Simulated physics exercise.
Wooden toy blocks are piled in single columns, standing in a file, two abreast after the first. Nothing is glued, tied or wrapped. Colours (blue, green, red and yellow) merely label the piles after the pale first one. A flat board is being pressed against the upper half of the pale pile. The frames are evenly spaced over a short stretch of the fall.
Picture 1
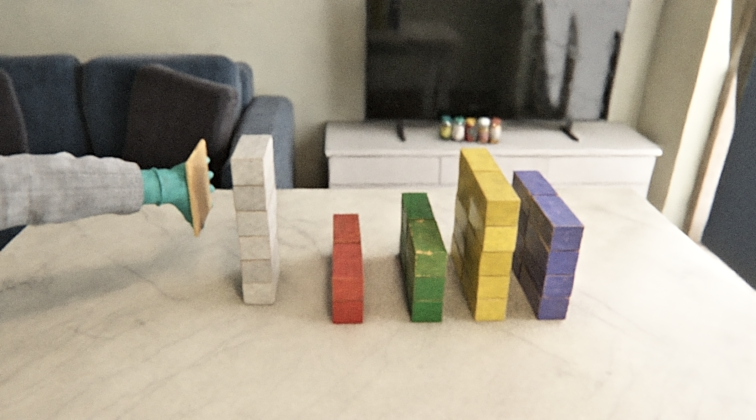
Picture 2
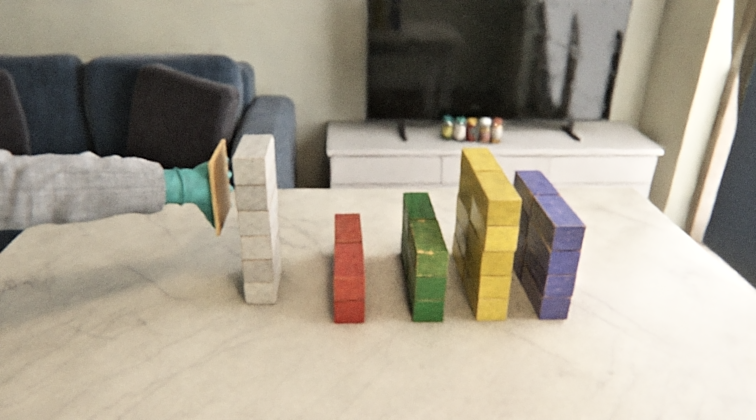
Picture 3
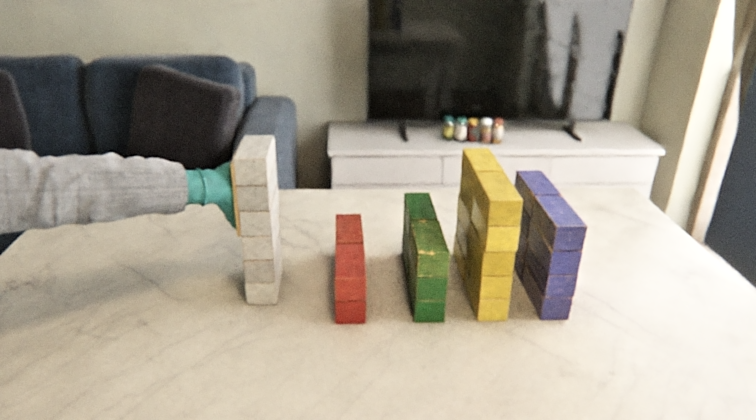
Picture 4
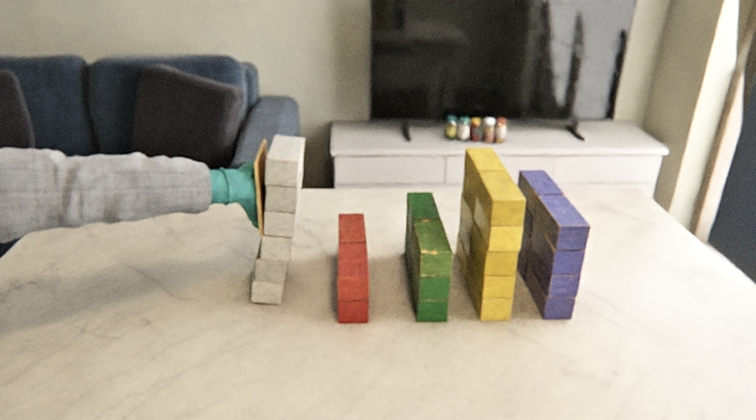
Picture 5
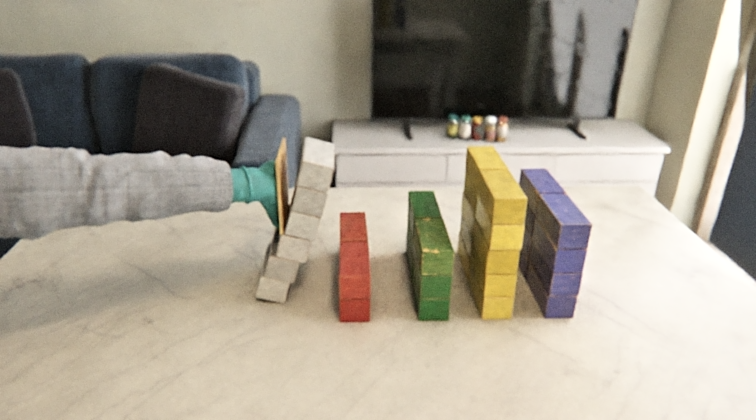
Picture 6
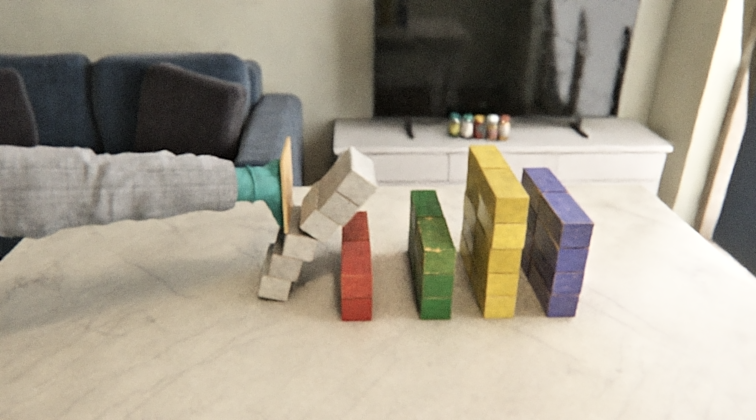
The clip opens on a pale column of wooden blocks beside red, green, yellow and blue piles on a marbled tabletop, as a gloved hand moves a flat board rightward. The board presses the pale column's upper half, and the column bends and leans well over toward the unmoved red pile.
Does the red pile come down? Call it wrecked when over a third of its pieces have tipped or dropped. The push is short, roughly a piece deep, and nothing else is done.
It is left standing.
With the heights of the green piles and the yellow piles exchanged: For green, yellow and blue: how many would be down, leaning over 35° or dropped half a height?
Pile by pile, green 0, yellow 0, blue 0.
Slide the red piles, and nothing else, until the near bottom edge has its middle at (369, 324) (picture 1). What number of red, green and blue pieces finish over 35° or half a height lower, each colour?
Red 0, green 2, blue 0.
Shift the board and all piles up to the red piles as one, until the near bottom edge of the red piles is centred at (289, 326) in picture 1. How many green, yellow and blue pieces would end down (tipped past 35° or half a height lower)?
Green 0, yellow 0, blue 0.
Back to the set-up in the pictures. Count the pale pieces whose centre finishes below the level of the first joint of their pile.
2 of them.
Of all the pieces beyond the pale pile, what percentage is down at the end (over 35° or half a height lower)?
Some 0 per cent of them.
Shortly afterwards, 3 of the pale pile down; none of the 4 red blocks down (0 of 28 in all colours); top red block unmoved.
Next, 3 of the pale pile down; none of the 4 red blocks down (0 of 28 in all colours); top red block unmoved; top green block a little from its place.
In the end, 3 of the pale pile down; none of the 4 red blocks down (0 of 28 in all colours); top red block unmoved; top green block a little from its place. From the last view, middles, top red block near (358, 268), top green block near (443, 245).
